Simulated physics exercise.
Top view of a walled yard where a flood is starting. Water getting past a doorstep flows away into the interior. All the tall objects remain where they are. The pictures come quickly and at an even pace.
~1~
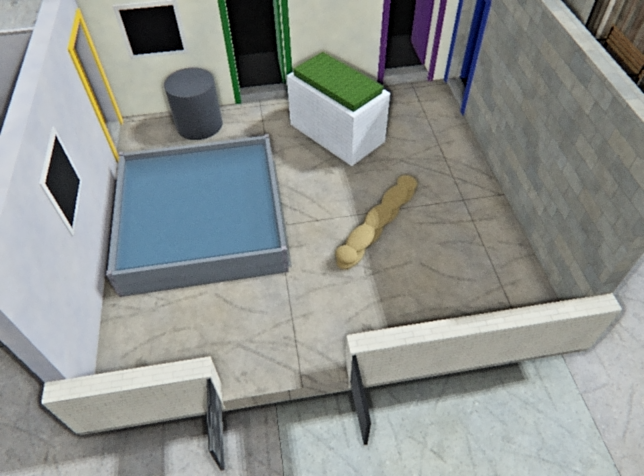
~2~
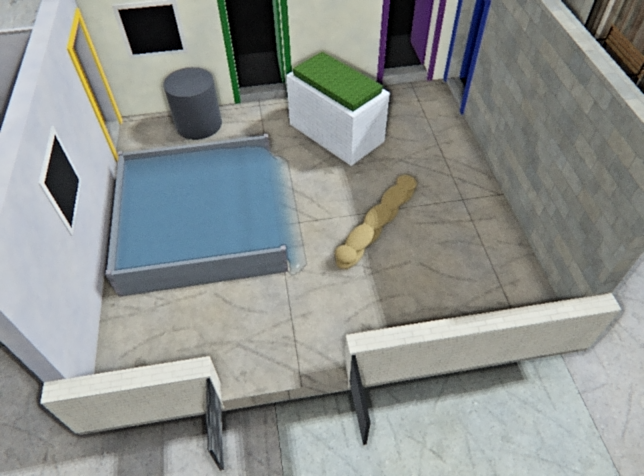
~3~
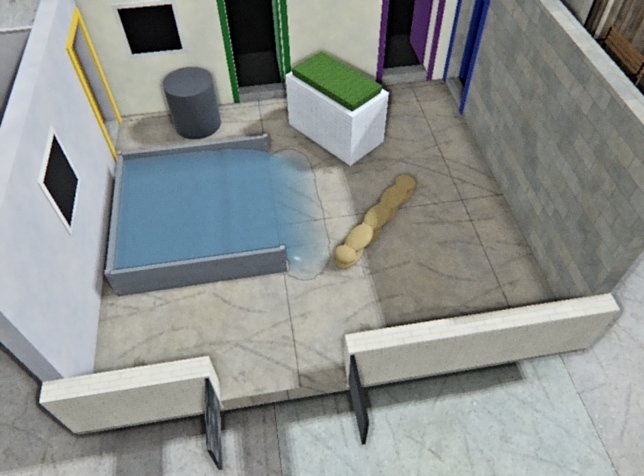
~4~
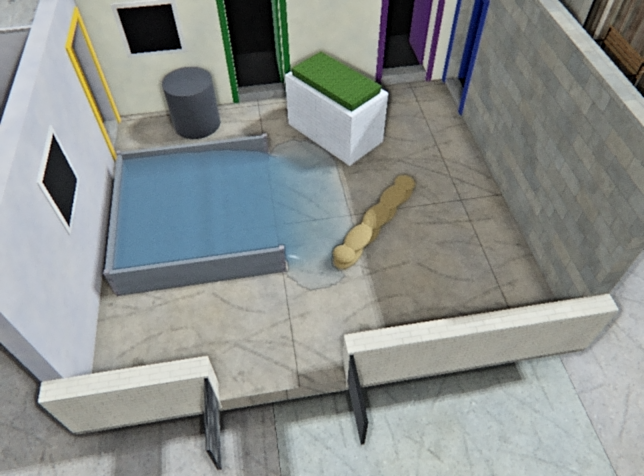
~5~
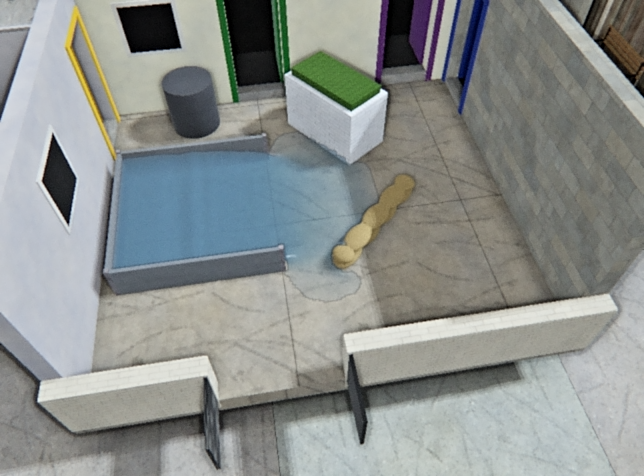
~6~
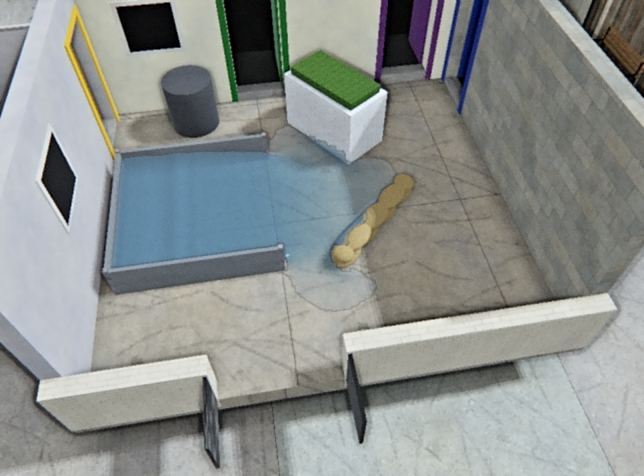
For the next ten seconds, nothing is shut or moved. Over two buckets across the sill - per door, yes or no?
Green door no, blue door yes, purple door no, yellow door no.
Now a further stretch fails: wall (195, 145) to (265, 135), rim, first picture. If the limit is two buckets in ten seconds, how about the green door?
One by one: Green door floods.
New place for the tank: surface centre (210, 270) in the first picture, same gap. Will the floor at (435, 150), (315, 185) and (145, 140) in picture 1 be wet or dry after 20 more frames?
Log: Flood; flood; no flood.
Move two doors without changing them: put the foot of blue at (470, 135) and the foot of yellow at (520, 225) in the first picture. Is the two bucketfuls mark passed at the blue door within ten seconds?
Observation - blue door ends up higher.
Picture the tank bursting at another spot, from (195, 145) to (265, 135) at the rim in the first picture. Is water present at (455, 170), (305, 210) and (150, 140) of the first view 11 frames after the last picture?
Unwetted, unwetted, submerged.
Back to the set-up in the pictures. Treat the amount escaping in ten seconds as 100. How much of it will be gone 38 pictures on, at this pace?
Estimate: Some 65 %.
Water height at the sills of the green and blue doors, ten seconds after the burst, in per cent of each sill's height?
About 40 and 60 %.
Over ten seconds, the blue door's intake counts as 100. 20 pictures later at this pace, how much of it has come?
Roughly 35 %.
A moment on, water covers 25 % of the floor; the green door not reached, the blue door not reached, the purple door not reached, the yellow door not reached.
Next, water covers 40 % of the floor; the green door wet at the sill, nothing in, the blue door wet at the sill, nothing in, the purple door not reached, the yellow door not reached.
Then, water covers 60 % of the floor; the green door wet at the sill, nothing in, the blue door over two buckets in, the purple door wet at the sill, nothing in, the yellow door not reached.
Later, water covers 80 % of the floor; the green door wet at the sill, nothing in, the blue door over two buckets in, the purple door wet at the sill, nothing in, the yellow door wet at the sill, nothing in.
In the end, water covers 90 % of the floor; the green door wet at the sill, nothing in, the blue door over two buckets in, the purple door wet at the sill, nothing in, the yellow door under two buckets in.
